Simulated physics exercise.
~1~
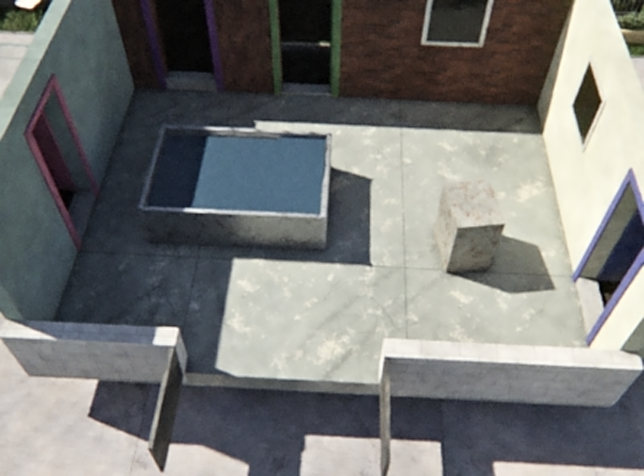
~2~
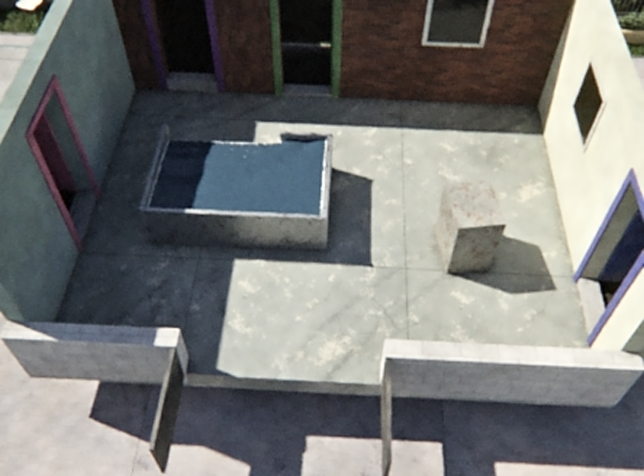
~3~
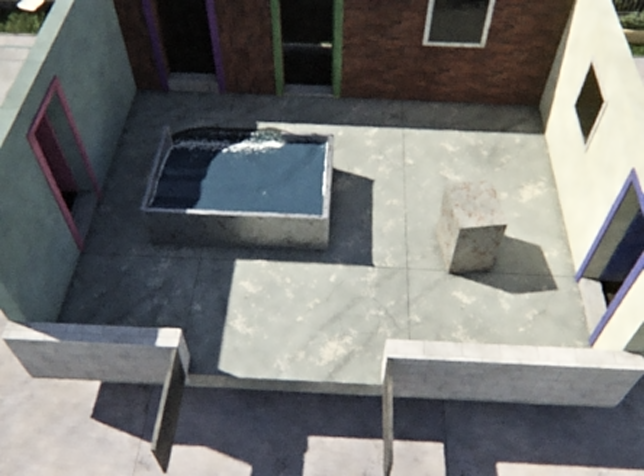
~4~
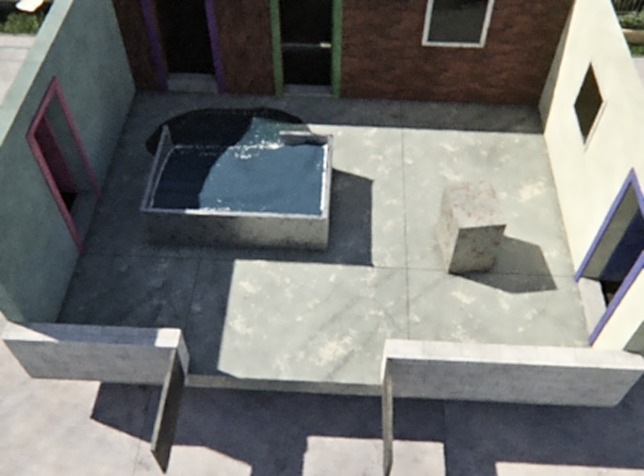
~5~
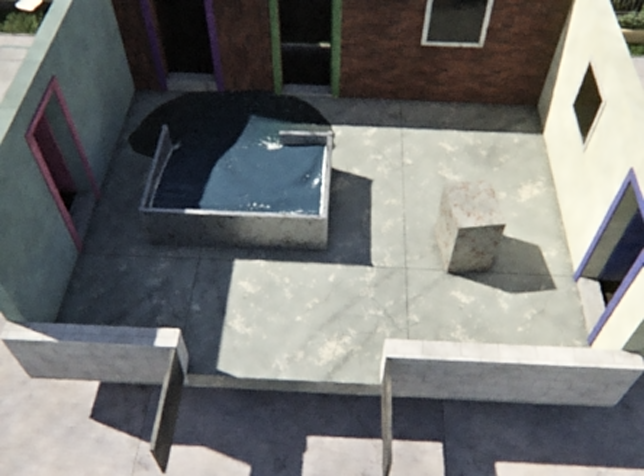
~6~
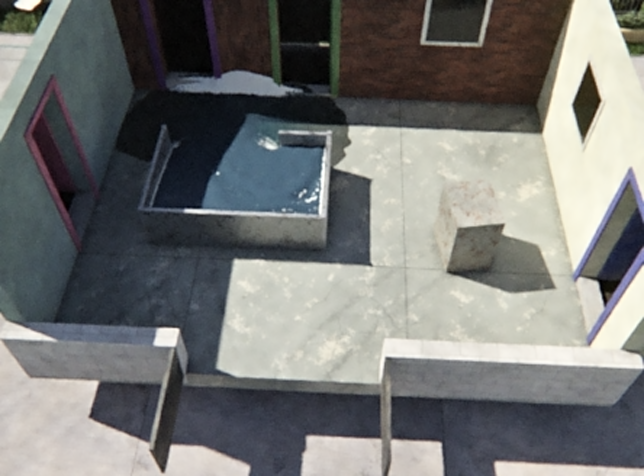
In a walled courtyard, water pours from the open tank's far side and spreads behind it.
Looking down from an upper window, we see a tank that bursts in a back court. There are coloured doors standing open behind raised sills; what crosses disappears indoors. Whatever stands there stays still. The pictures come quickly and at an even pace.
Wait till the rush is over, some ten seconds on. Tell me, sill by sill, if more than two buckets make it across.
In order: The green door goes over two buckets; the purple door goes over two buckets; the pink door does not go over two buckets; the blue door does not go over two buckets.
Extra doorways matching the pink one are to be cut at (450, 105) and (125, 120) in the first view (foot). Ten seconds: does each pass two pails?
Log: Door one misses the mark; door two beats the mark.
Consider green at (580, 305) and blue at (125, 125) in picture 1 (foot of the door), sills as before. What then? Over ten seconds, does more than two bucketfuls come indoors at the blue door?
The blue one lets more in.
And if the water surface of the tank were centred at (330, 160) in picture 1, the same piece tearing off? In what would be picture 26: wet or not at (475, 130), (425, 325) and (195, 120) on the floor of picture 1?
In that order: Reached by the flood, not reached, reached by the flood.
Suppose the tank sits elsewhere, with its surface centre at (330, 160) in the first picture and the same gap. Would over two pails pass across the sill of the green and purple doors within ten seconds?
The green door exceeds it while the purple door doesn't reach it.
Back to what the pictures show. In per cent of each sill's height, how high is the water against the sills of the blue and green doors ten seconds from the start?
In order: Roughly 90 and 100 in a hundred.
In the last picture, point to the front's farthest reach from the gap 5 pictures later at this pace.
Close to (406, 102), I think.
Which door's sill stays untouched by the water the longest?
Answer - the door marked blue.
A moment on, water covers 20 % of the floor; the green door over two buckets in, the purple door over two buckets in, the pink door not reached, the blue door not reached.
Next, water covers 25 % of the floor; the green door far over two buckets in, the purple door far over two buckets in, the pink door not reached, the blue door not reached.
Then, water covers 55 % of the floor; the green door far over two buckets in, the purple door far over two buckets in, the pink door wet at the sill, nothing in, the blue door not reached.
Later, water covers 85 % of the floor; the green door far over two buckets in, the purple door far over two buckets in, the pink door wet at the sill, nothing in, the blue door wet at the sill, nothing in.
In the end, water covers 95 % of the floor; the green door far over two buckets in, the purple door far over two buckets in, the pink door wet at the sill, nothing in, the blue door wet at the sill, nothing in.
